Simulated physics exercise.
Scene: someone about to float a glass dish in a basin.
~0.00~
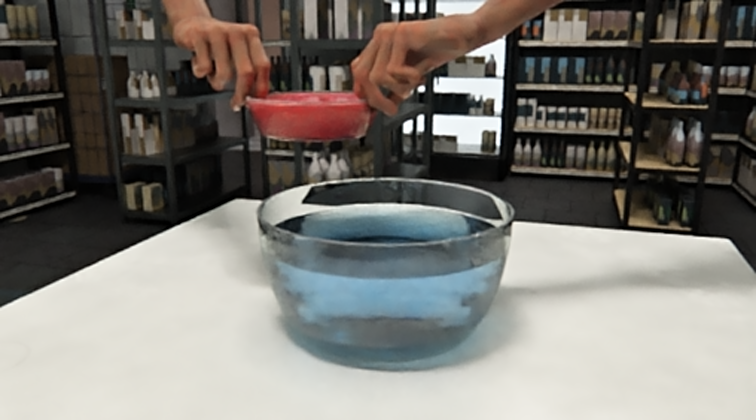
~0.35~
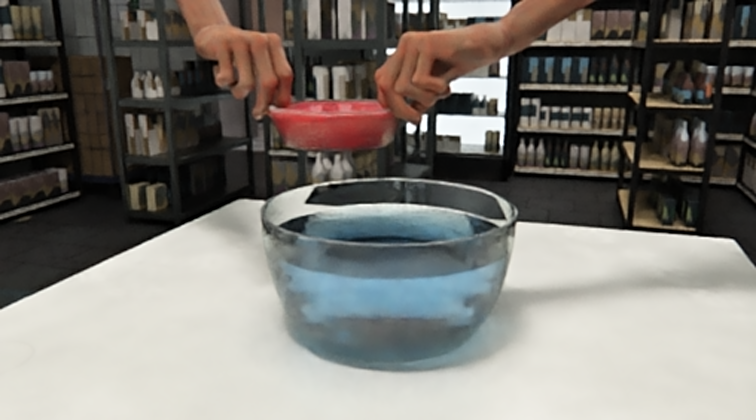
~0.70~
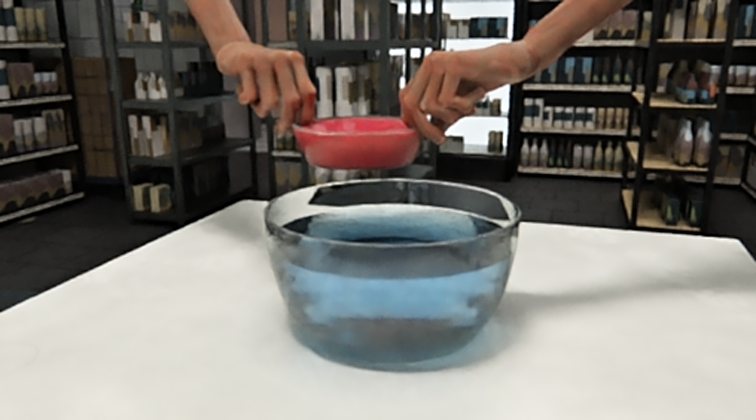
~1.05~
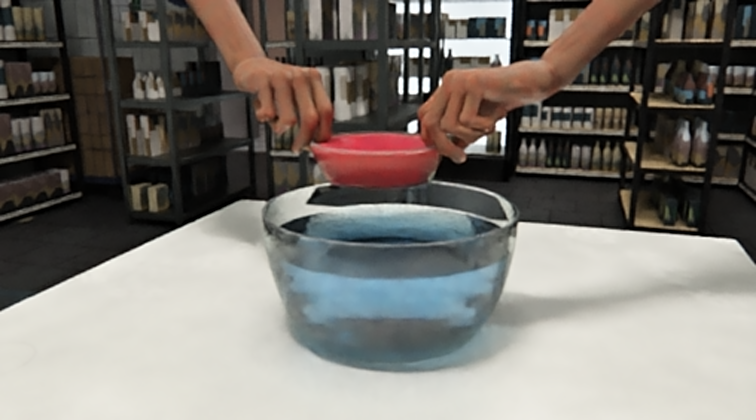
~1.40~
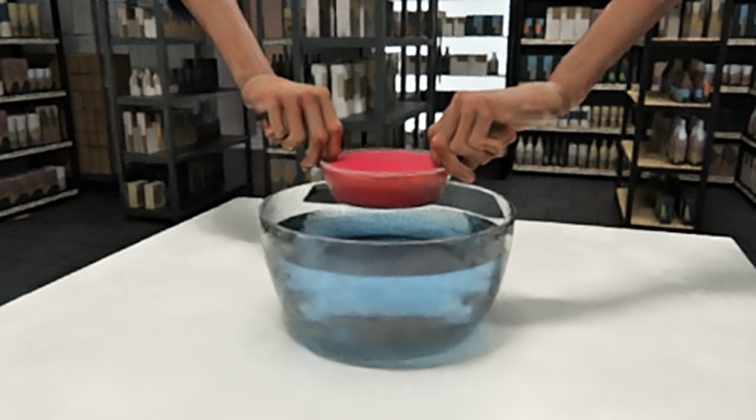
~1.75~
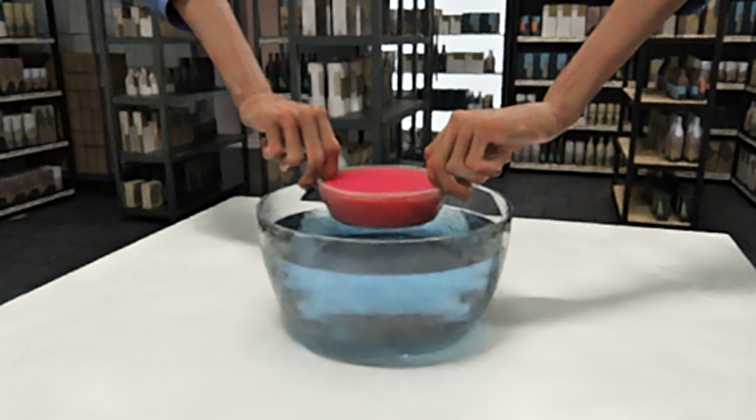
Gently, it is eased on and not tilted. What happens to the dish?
Goes down.
After 2.2 s, the dish dips into the water.
After 2.8 s, water pours in over its rim.
After 5.0 s, the dish lies on the bottom.
